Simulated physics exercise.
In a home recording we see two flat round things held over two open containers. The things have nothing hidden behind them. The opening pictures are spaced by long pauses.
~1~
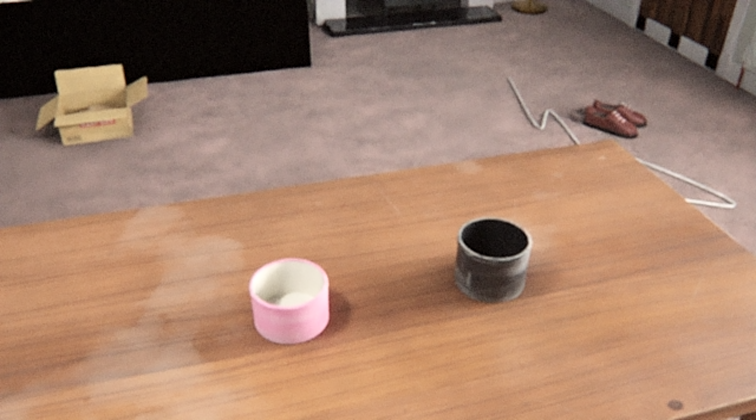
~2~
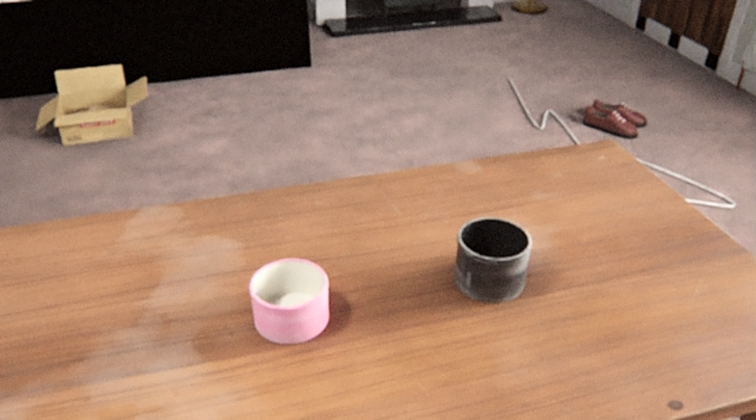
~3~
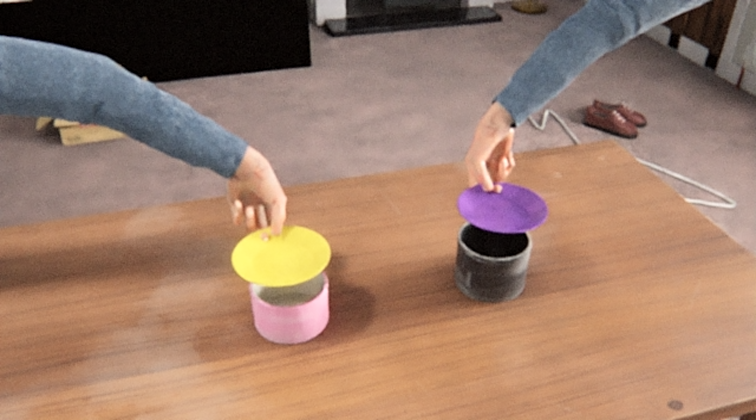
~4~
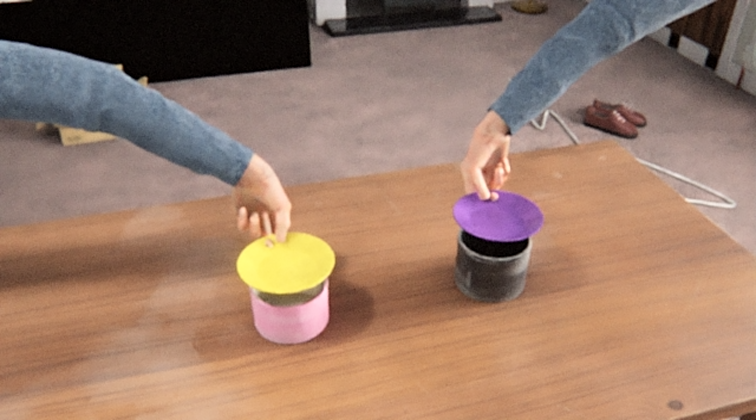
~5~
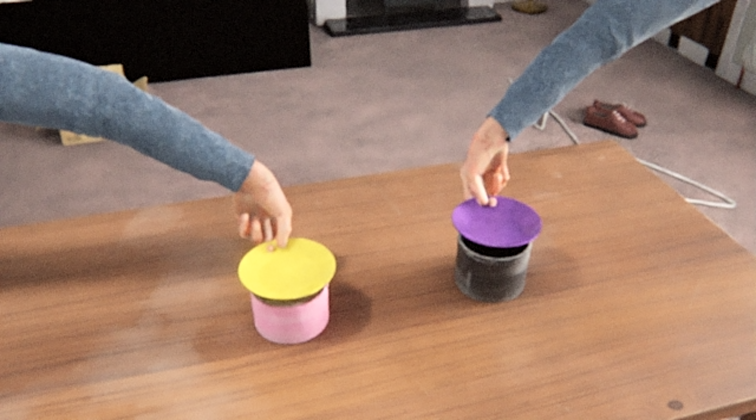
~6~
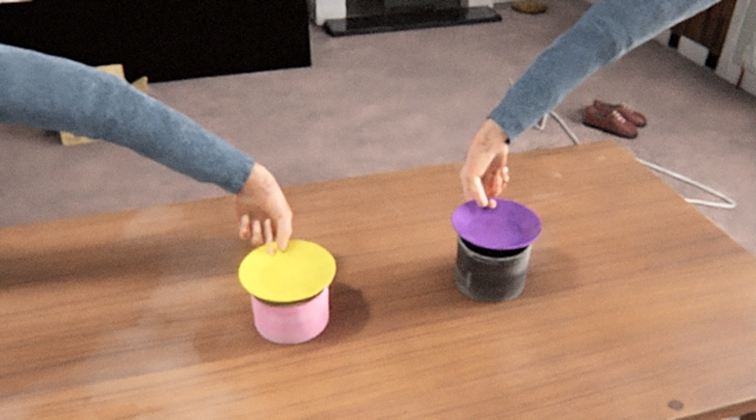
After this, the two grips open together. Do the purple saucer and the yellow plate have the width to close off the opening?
The purple saucer closes it off. The yellow plate closes it off.
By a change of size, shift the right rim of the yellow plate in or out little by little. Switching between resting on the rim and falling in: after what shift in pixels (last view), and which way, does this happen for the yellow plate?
Something like 12 pixels, heading left.
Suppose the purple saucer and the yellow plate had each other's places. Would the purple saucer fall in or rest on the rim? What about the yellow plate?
Swapped, the purple saucer is held up and the yellow plate is held up.
Then, 0.10 s later than the last frame, purple saucer moving near (495, 233); yellow plate sitting on the rim near (288, 278).
When it is over, the purple saucer works as a lid, near (495, 232); the yellow plate works as a lid, near (288, 278).
